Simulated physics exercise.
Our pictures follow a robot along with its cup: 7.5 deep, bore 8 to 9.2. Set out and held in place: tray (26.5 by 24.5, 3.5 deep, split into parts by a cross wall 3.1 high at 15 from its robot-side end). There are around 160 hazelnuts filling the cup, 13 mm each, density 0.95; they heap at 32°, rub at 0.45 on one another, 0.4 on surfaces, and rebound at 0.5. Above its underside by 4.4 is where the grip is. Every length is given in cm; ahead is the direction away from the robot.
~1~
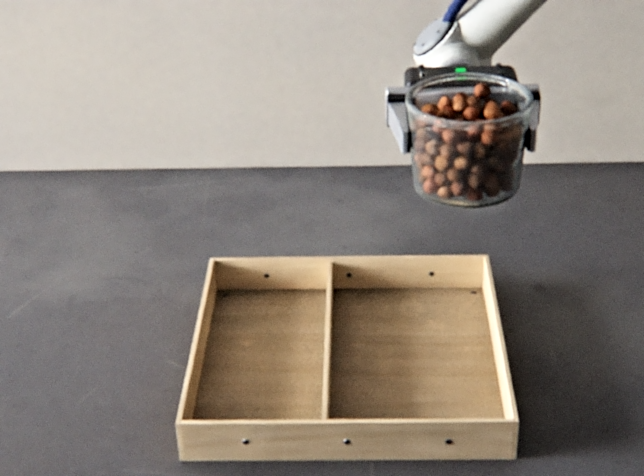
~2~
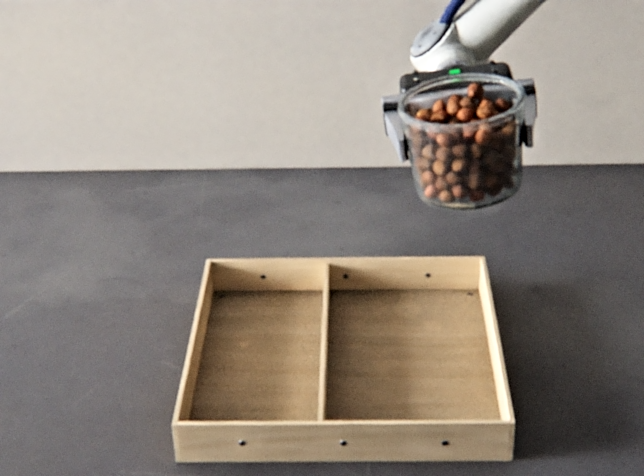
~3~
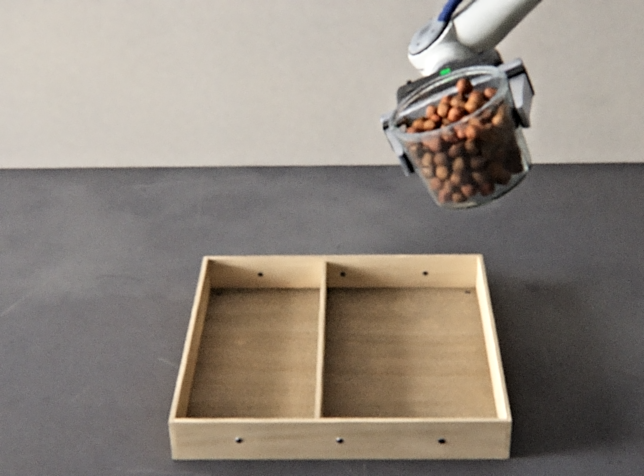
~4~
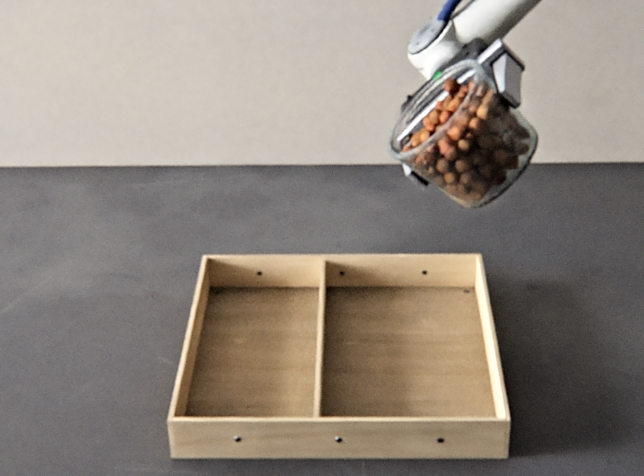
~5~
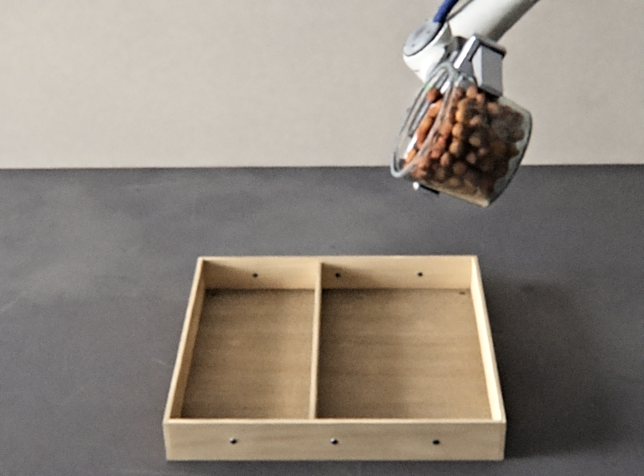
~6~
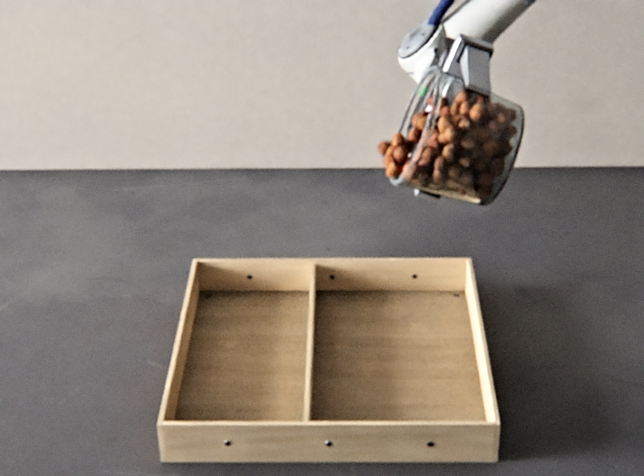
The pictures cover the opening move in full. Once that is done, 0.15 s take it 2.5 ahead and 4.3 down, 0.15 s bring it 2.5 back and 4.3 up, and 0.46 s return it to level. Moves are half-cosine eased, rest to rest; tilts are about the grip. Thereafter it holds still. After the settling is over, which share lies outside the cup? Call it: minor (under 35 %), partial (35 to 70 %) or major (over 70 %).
My call is minor.
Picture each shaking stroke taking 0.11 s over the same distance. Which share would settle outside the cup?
In that case some 15 per cent.
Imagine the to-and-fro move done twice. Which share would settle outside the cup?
Roughly 20 percent.
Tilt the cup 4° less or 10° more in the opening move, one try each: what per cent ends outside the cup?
Roughly 10 and 25 percent.
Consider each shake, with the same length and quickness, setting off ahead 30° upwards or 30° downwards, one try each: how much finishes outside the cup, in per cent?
I'd say close to 50 percent for the first and close to 25 percent for the second.
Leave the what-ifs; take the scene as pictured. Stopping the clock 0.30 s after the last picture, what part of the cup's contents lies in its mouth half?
Something near 45 per cent is there.
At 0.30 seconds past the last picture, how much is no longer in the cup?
About 10 per cent so far.
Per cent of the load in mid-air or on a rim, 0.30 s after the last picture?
Roughly 6 per cent.
Then, 0.30 s after the last picture, tilted 69° forward, highest piece 25 above the table; 145 in the cup, 5 in the robot-side part, 2 in the far-side part, 9 in flight or on a rim.
Then, 0.61 s after the last picture, tilted 17° forward, highest piece 25 above the table; 137 in the cup, 16 in the robot-side part, 7 in the far-side part, 1 in flight or on a rim.
Then, 0.96 s after the last picture, level, highest piece 26 above the table; 137 in the cup, 15 in the robot-side part, 9 in the far-side part.
Then, 2.01 s after the last picture, level, highest piece 26 above the table; 137 in the cup, 15 in the robot-side part, 9 in the far-side part.
Final count, 137 in the cup, 15 in the robot-side part, 9 in the far-side part. That is 15 % outside the cup.
